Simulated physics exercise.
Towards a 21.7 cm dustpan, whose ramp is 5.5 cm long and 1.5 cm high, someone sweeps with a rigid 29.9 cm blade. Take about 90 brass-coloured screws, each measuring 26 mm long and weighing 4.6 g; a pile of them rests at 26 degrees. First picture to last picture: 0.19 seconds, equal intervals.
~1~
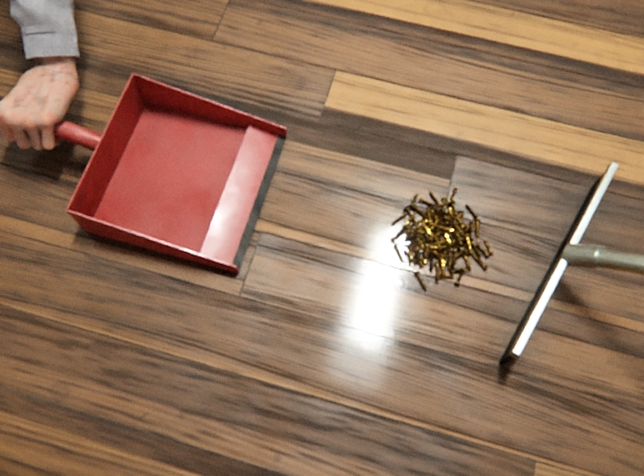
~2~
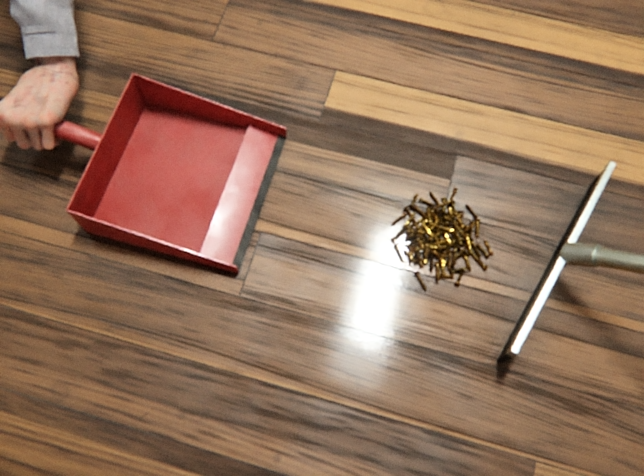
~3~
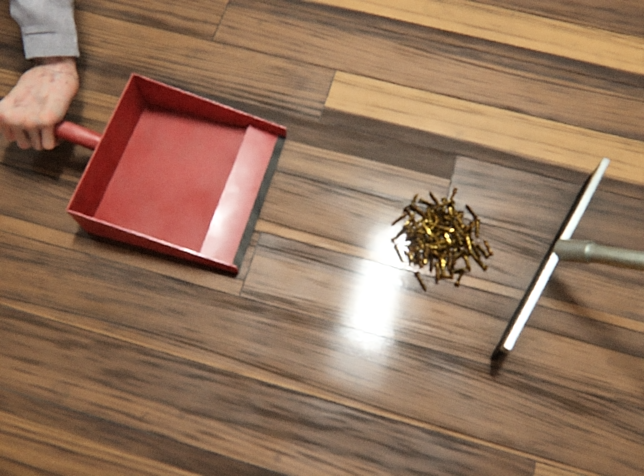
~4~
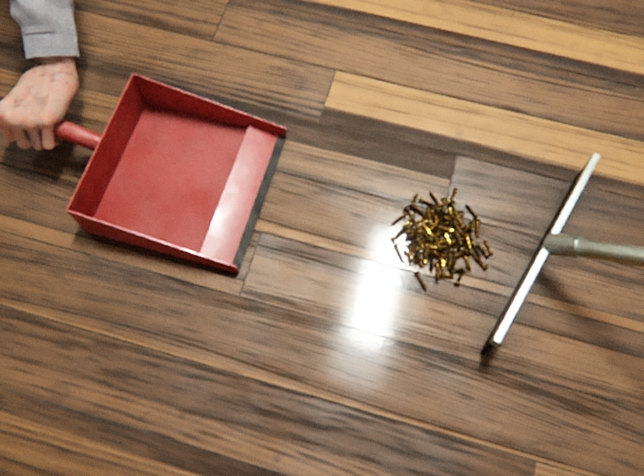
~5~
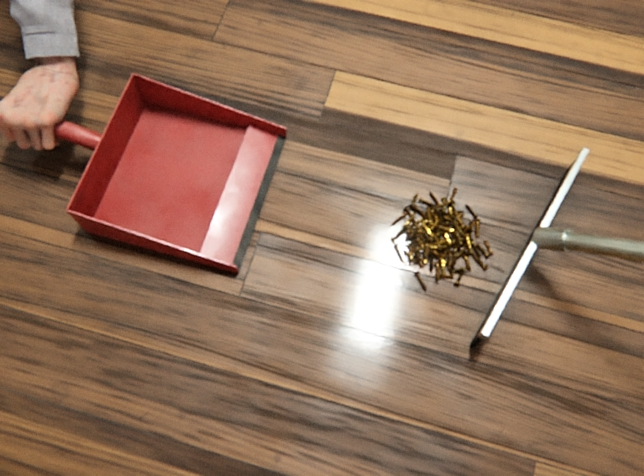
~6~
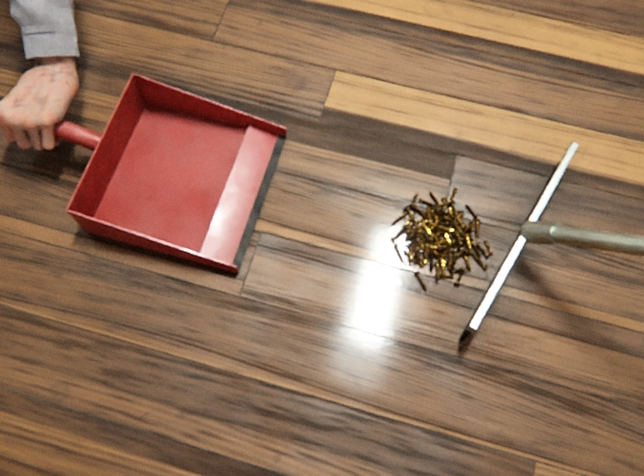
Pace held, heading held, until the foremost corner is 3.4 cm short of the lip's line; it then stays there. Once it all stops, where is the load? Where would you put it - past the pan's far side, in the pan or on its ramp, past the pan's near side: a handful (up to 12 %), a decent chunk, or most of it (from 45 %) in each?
I'd say far side: A decent chunk, pan: A handful, near side: A handful.
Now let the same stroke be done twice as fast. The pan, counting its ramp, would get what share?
Share: Near 20 %.
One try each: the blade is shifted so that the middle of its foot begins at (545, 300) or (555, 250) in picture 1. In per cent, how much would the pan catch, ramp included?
The two tries give some 0 % and some 5 %.
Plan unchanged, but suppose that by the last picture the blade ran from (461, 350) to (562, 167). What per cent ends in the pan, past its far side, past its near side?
That ends as pan 0, far 5, and near 0.
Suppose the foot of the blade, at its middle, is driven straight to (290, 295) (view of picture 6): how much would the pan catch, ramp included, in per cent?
Some 0 percent.
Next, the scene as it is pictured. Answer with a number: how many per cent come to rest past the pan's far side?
Close to 25 in a hundred end up there.
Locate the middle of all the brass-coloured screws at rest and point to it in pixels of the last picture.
In the last view, approximately (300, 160).
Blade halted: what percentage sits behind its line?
I'd put it near 0 in a hundred.
Then, 0.33 s after the last picture, middle of the blade 22 cm from the lip; 0 % over the lip, far side 0 %, near side 0 %.
Then, 0.56 s after the last picture, middle of the blade 13 cm from the lip; 0 % over the lip, far side 15 %, near side 0 %.
Then, 0.89 s after the last picture, middle of the blade 8 cm from the lip; 0 % over the lip, far side 25 %, near side 0 %.
In the end, far side 25 %, pan 0 %, near side 0 %, in front of the lip or behind the blade 75 %.
